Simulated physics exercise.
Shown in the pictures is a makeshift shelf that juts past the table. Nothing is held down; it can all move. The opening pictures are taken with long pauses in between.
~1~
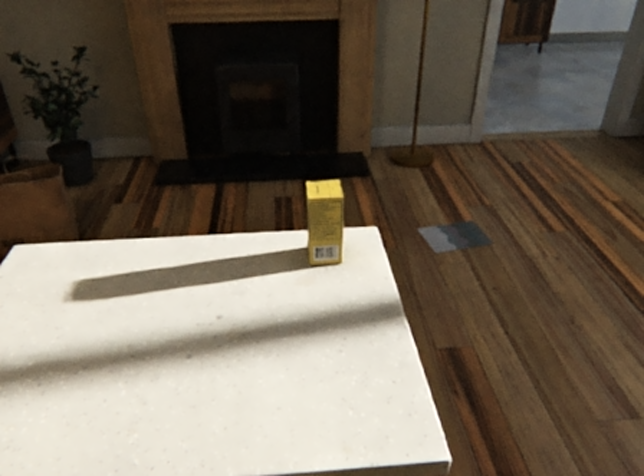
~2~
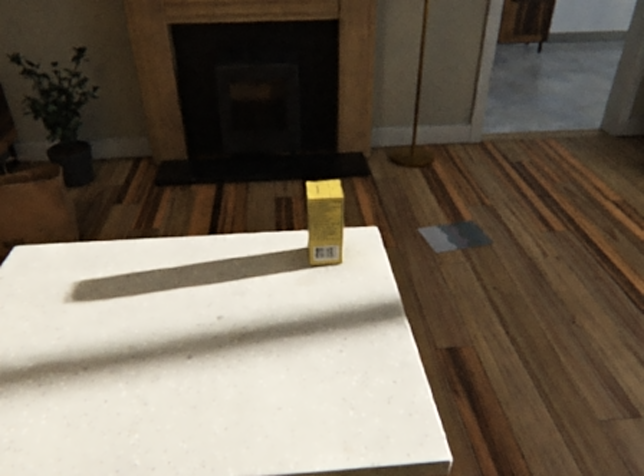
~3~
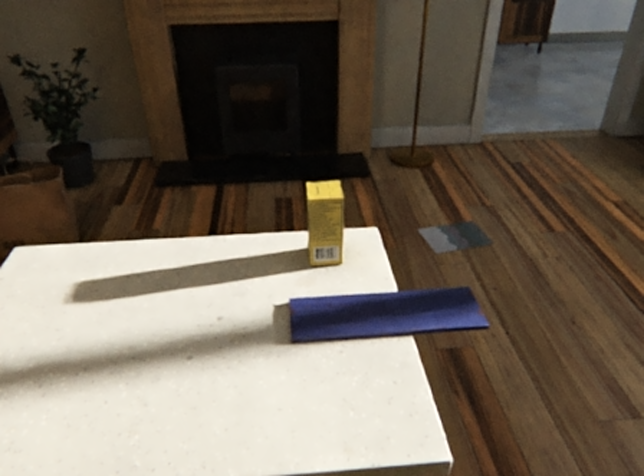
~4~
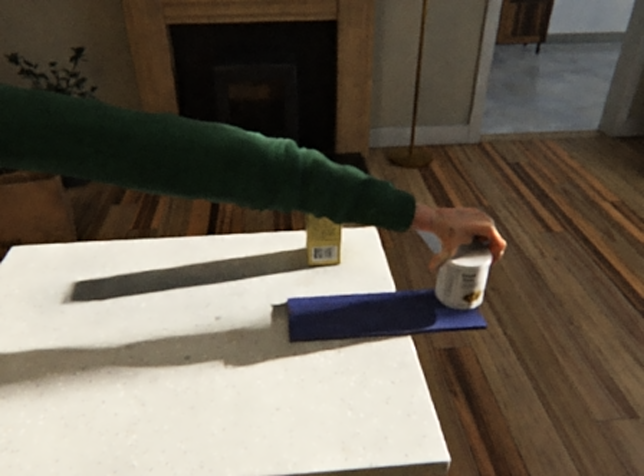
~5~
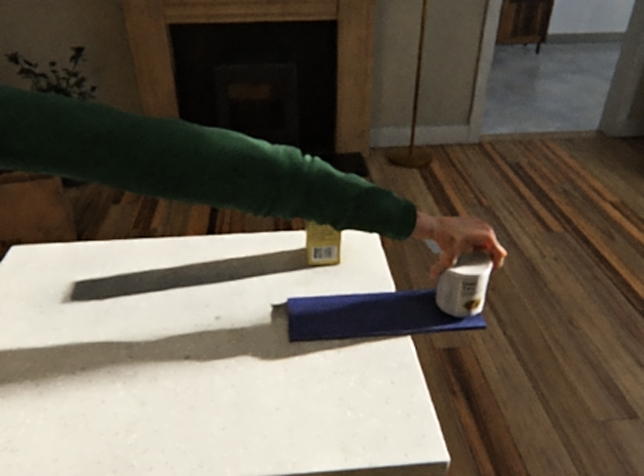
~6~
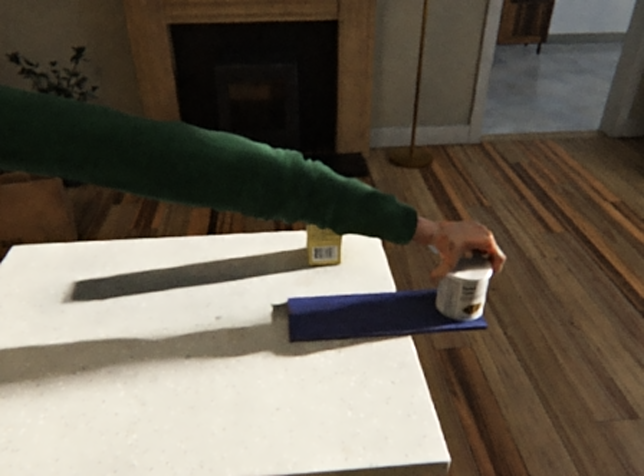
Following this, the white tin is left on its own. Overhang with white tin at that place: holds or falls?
I expect it to drop.
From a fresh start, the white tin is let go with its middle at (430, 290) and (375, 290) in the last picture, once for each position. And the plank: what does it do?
The first time it drops; the second time it does not fall.
Then, 0.40 s on from there, white tin now down on the floor or falling; blue plank turned 74° from how it was put.
Then, 0.60 s on from there, blue plank now down on the floor or falling.
Then, 0.80 s on from there, things are still on the move.
In the end, down on the floor or falling, white tin and blue plank; yellow carton unmoved. The plank comes down.
